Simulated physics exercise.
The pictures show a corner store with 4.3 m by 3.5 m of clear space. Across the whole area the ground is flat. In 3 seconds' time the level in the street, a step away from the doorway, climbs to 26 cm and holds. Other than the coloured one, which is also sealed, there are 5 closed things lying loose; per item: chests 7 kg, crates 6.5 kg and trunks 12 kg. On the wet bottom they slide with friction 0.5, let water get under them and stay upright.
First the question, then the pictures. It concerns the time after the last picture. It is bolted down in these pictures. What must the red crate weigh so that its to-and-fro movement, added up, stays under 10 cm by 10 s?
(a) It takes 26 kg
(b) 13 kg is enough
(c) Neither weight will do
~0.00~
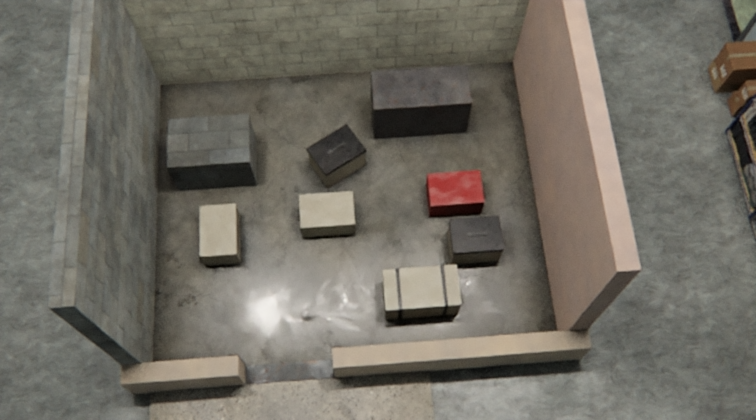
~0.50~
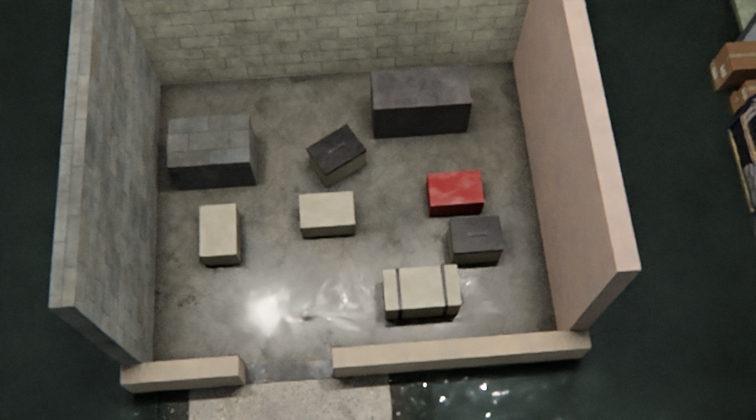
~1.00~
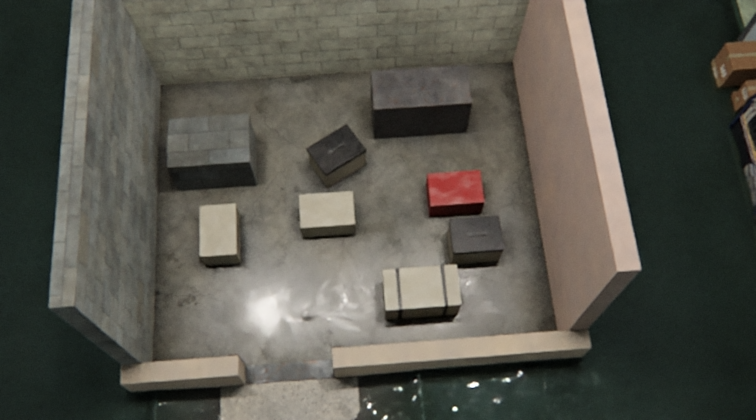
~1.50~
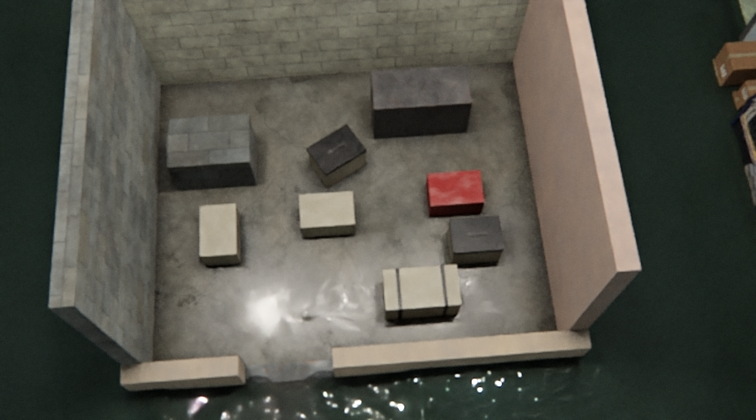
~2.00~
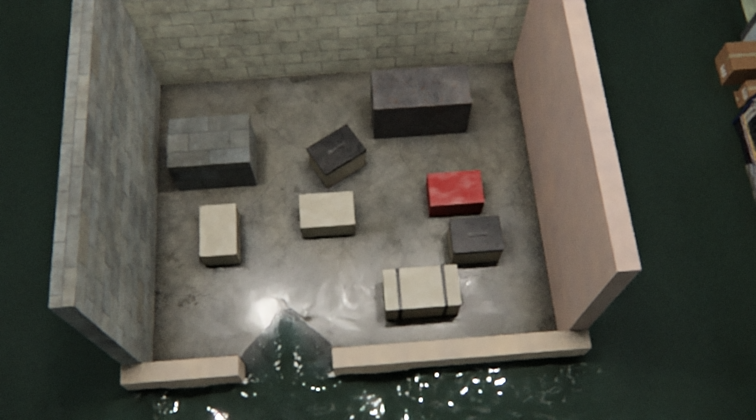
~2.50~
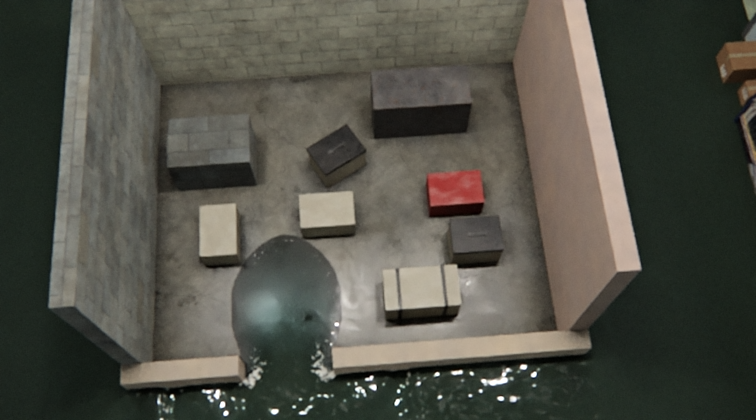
Answer: A.
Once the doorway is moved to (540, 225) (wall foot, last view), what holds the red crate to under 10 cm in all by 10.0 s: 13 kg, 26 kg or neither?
Short version: Neither mass is sufficient.
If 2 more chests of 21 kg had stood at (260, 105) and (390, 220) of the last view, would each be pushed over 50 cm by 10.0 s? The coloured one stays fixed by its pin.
In order: Above the mark, within the mark.
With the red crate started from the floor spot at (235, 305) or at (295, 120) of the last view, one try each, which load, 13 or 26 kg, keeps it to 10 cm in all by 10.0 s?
Result, try 1: Both fail; try 2: Both fail.
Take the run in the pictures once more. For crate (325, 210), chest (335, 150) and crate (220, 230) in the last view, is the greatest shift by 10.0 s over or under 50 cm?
In order, the three come out above, above and above.
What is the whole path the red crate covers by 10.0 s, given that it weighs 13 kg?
Some 40 centimetres of travel in total.
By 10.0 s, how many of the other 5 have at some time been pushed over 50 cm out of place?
3.
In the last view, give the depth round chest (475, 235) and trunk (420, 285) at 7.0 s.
Depth approx. 2 cm / 1 cm.
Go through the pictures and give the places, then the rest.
The red crate at (456, 188), on the bottom; water covers 0.0 m2; 0 of 6 have shifted, in the first frame.
The red crate at (456, 188), on the bottom; water covers 0.0 m2; 0 of 6 have shifted, in the second frame.
The red crate at (456, 188) rests on the ground; 0.0 m2 under water; 0 of 6 have shifted, in the third frame.
The red crate at (456, 188), on the bottom; 0.0 m2 under water; 0 of 6 have shifted, in the fourth frame.
The red crate at (456, 188), on the bottom; 0.3 m2 under water; 0 of 6 have shifted, in the fifth frame.
The red crate at (456, 188) rests on the ground; 1.3 m2 under water; 0 of 6 have shifted, in the sixth frame.
After 3.5 s the red crate would be 0 cm from its start with 13 kg and 0 cm from its start with 26 kg; 0 cm of water round it then.
After 4.5 s the red crate would be 0 cm from its start with 13 kg and 0 cm from its start with 26 kg; 2 cm of water round it then.
After 7.0 s the red crate would be 0 cm from its start with 13 kg and 0 cm from its start with 26 kg; 4 cm of water round it then.
After 10.0 s the red crate would be 40 cm from its start with 13 kg and 2 cm from its start with 26 kg; 8 cm of water round it then.
